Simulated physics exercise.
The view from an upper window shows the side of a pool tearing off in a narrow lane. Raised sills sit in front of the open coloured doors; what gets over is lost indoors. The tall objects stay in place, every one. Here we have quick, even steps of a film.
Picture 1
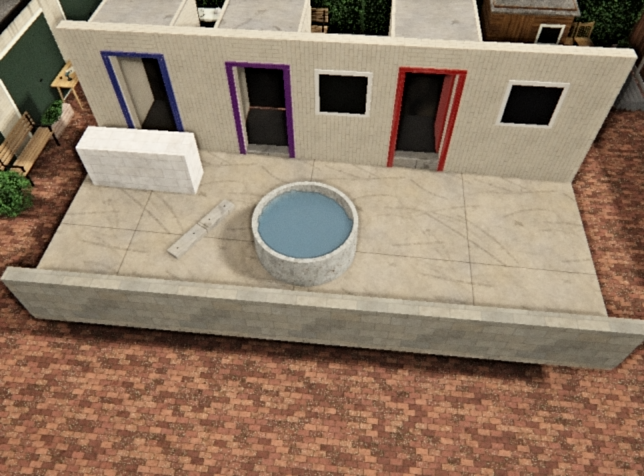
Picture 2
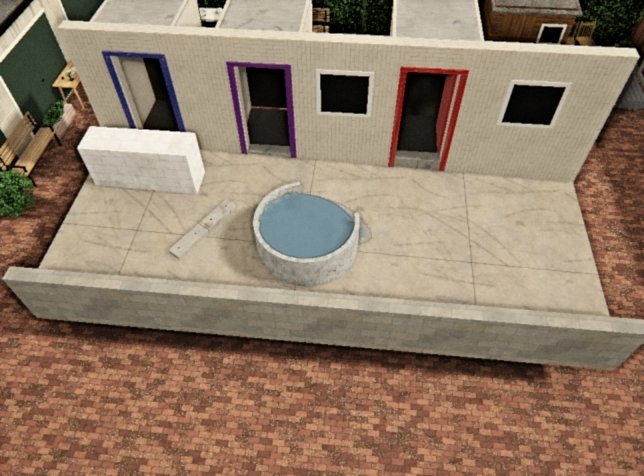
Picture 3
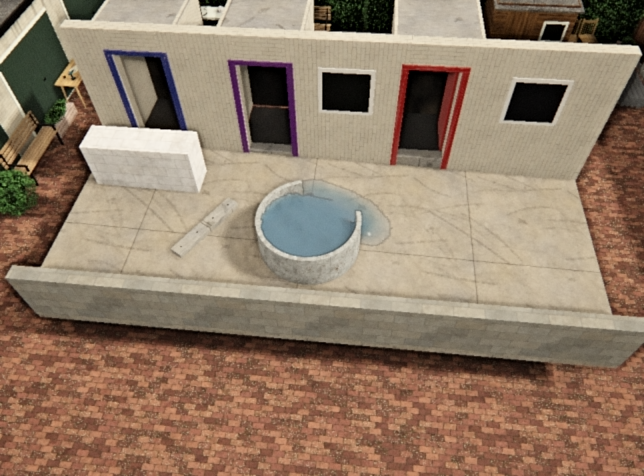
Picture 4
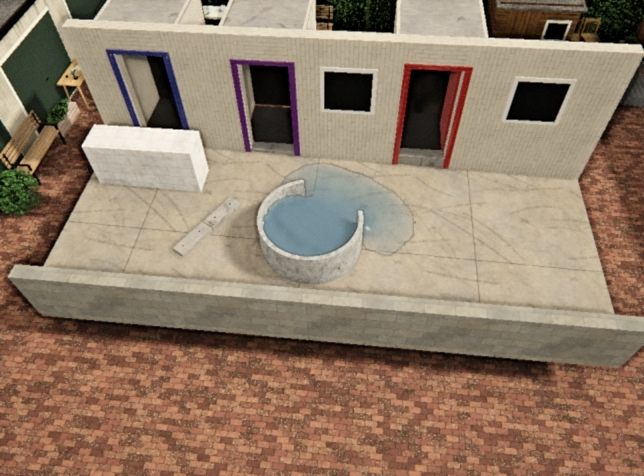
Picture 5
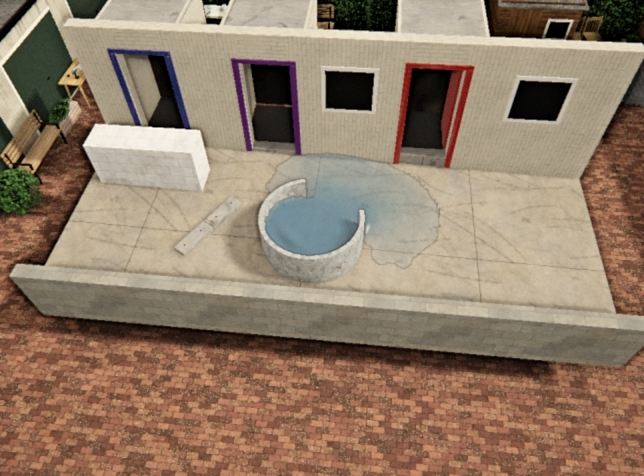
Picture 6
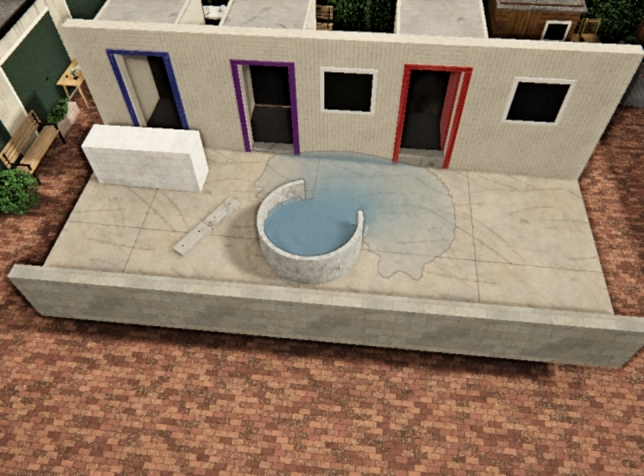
Round stone pool in a walled courtyard opening on its far side, water spreading across pale paving toward the coloured doorways.
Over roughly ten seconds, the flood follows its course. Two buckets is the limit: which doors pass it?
Outcome: The red door does not top two buckets; the purple door does not top two buckets; the blue door does not top two buckets.
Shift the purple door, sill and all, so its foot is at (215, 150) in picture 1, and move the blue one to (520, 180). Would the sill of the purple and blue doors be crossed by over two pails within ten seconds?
I'd say the purple door stays inside the limit and the blue door stays inside the limit.
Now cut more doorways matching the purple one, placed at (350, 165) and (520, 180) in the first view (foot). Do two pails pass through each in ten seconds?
First tops the limit, then falls short.
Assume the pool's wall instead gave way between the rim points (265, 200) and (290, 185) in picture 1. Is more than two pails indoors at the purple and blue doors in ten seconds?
Note: Purple crosses the line, blue misses the line.
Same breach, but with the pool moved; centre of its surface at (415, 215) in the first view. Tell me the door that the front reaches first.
Answer: The red one.
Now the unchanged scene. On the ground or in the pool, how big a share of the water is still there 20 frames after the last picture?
The share not yet gone is roughly 72 percent.
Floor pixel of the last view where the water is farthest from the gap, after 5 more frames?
Front's tip: Near (534, 177).
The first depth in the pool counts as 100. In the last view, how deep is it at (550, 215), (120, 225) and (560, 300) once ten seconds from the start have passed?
In order: About 2, 0 and 0 in a hundred.
A moment on, water covers 25 % of the floor; the red door wet at the sill, nothing in, the purple door wet at the sill, nothing in, the blue door not reached.
Next, water covers 35 % of the floor; the red door wet at the sill, nothing in, the purple door under two buckets in, the blue door not reached.
Then, water covers 45 % of the floor; the red door under two buckets in, the purple door under two buckets in, the blue door wet at the sill, nothing in.
Later, water covers 50 % of the floor; the red door under two buckets in, the purple door under two buckets in, the blue door wet at the sill, nothing in.
In the end, water covers 35 % of the floor; the red door under two buckets in, the purple door under two buckets in, the blue door wet at the sill, nothing in.
